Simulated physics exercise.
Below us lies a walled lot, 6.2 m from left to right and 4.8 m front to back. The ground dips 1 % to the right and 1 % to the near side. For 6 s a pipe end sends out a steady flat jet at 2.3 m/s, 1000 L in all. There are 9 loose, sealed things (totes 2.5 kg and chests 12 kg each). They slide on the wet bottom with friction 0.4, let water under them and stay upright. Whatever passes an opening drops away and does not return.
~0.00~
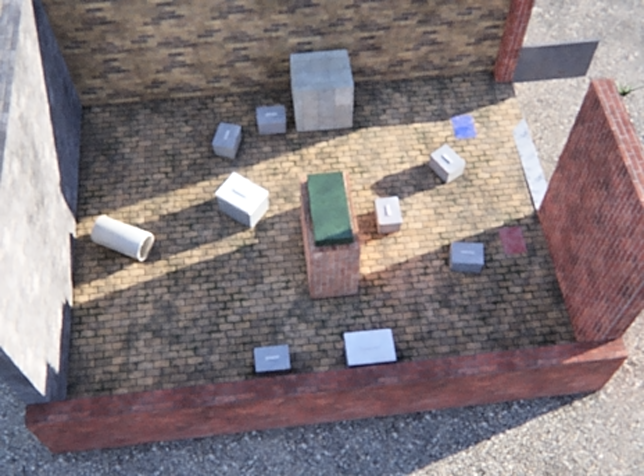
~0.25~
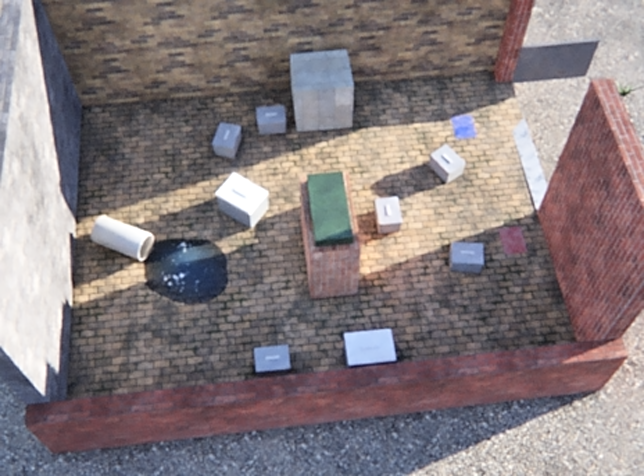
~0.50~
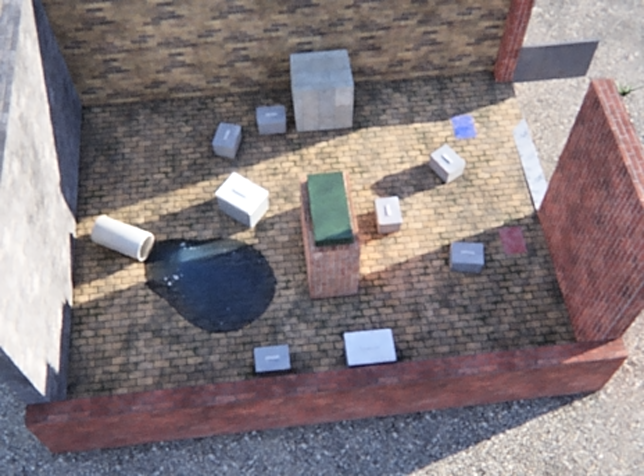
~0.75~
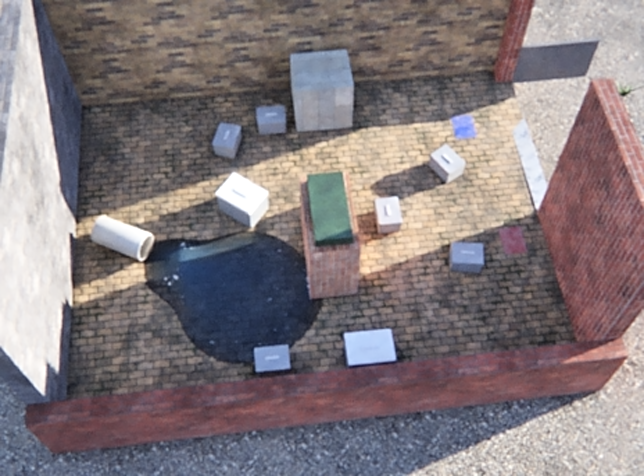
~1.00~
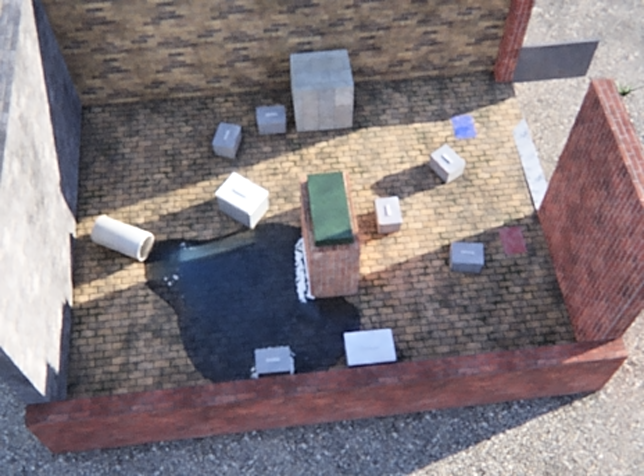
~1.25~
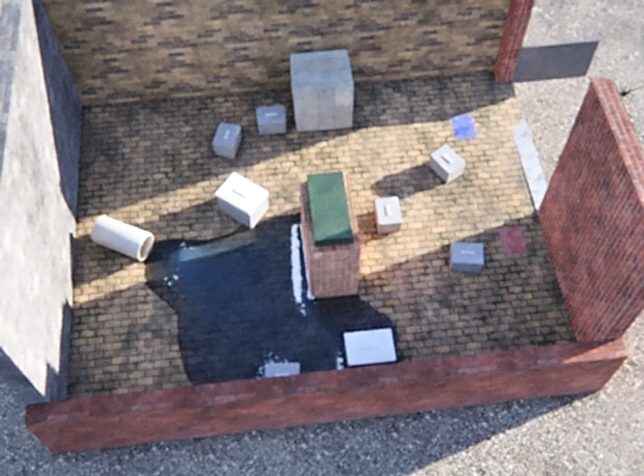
A brick-paved lot enclosed by brick and grey walls is seen from high above by a still camera. A white pipe lies at the left, a brick block with a green top stands near the middle, and grey and whitish boxes sit around it, with blue and red patches at the right. Dark water spreads from the pipe toward the near wall, foams against the block, and shifts one near grey box slightly.
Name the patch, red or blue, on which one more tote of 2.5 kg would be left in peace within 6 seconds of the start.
Put it on blue.
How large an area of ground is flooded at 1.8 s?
Roughly 6.5 m2.
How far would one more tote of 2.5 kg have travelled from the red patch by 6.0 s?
Some 100 cm.
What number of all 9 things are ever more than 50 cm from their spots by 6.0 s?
4 of them.
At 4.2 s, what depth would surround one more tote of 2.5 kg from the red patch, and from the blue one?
In turn 3 and 0 cm.
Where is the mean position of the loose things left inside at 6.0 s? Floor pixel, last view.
At about (366, 199).
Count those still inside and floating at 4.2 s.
2 of them.
After 1.8 s on red it would be 0 cm off in 0 cm of water; on blue it would be 0 cm off in 0 cm of water.
After 2.7 s on red it would be 0 cm off in 0 cm of water; on blue it would be 0 cm off in 0 cm of water.
After 4.2 s on red it would be 1 cm off in 3 cm of water; on blue it would be 0 cm off in 0 cm of water.
After 6.0 s on red it would be 110 cm off in 3 cm of water; on blue it would be 9 cm off in 3 cm of water.
